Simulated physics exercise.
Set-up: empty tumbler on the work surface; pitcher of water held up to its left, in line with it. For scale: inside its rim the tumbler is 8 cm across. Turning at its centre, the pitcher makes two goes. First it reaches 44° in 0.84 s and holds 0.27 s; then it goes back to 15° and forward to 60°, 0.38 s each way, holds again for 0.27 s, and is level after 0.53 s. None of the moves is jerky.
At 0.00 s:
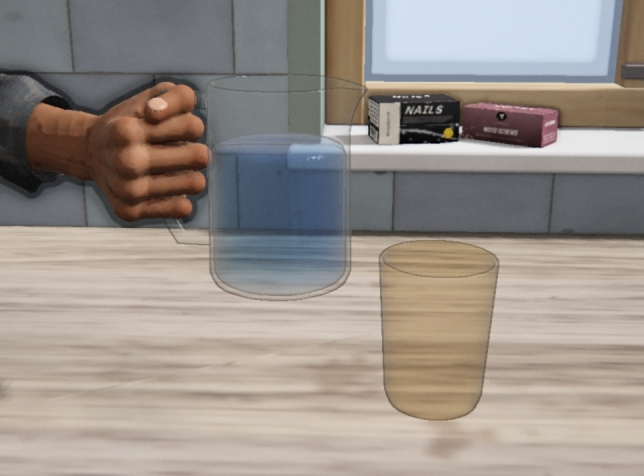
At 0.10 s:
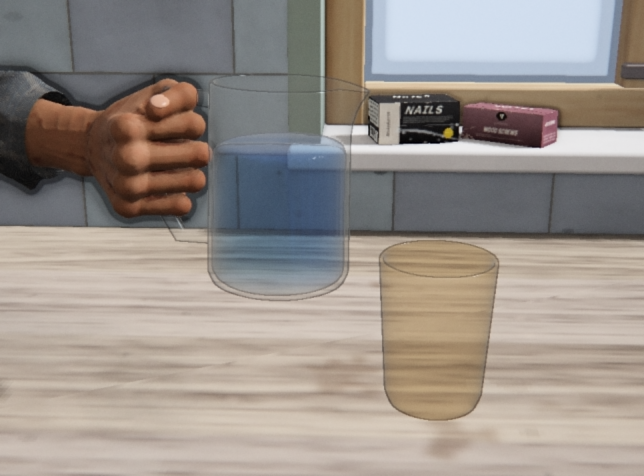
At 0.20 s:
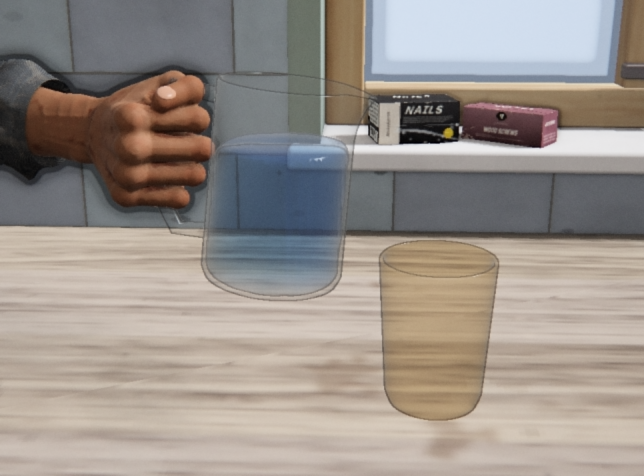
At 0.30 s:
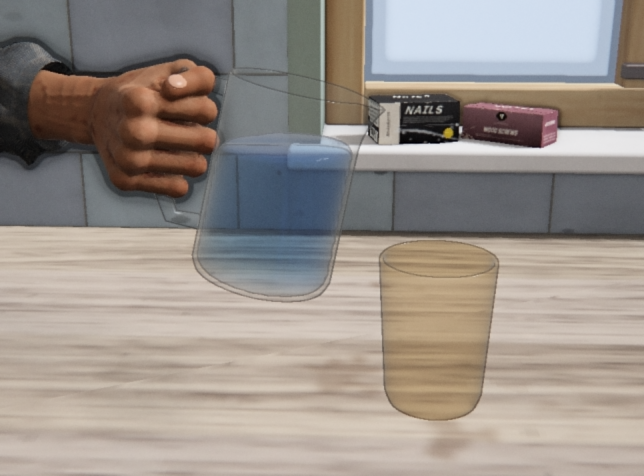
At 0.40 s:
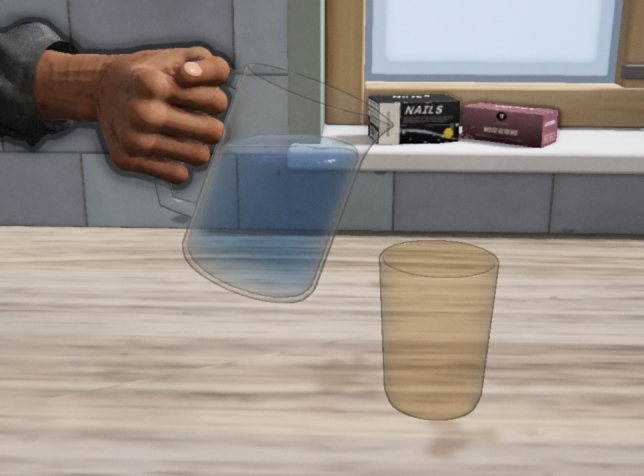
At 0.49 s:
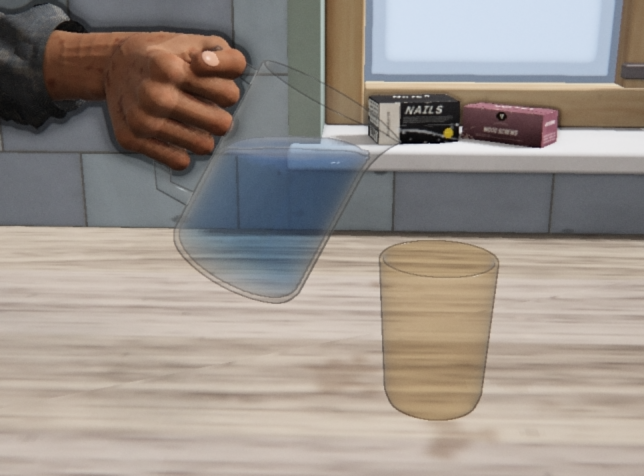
The clip shows a hand holding a clear pitcher of blue water above and left of an empty amber tumbler on a wooden surface; the pitcher stays nearly upright at first, then tilts steadily to the right.
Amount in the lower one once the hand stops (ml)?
165 ml.
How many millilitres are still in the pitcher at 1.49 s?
It still holds some 720 ml, I'd say.
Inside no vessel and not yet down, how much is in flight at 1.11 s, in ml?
5 ml.
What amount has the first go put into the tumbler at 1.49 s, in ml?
Roughly 20 ml.
After 1.11 s the tilt is 44° and the tumbler has 15 ml, the pitcher 720 ml, and 0 ml is on the work surface.
After 1.49 s the tilt is 15° and the tumbler has 25 ml, the pitcher 715 ml, and 0 ml is on the work surface.
After 2.14 s the tilt is 60° and the tumbler has 110 ml, the pitcher 605 ml, and 0 ml is on the work surface.
After 2.52 s the tilt is 11° and the tumbler has 165 ml, the pitcher 575 ml, and 0 ml is on the work surface.
In the end the tumbler has 165 ml, the pitcher 575 ml, and 0 ml is on the work surface.
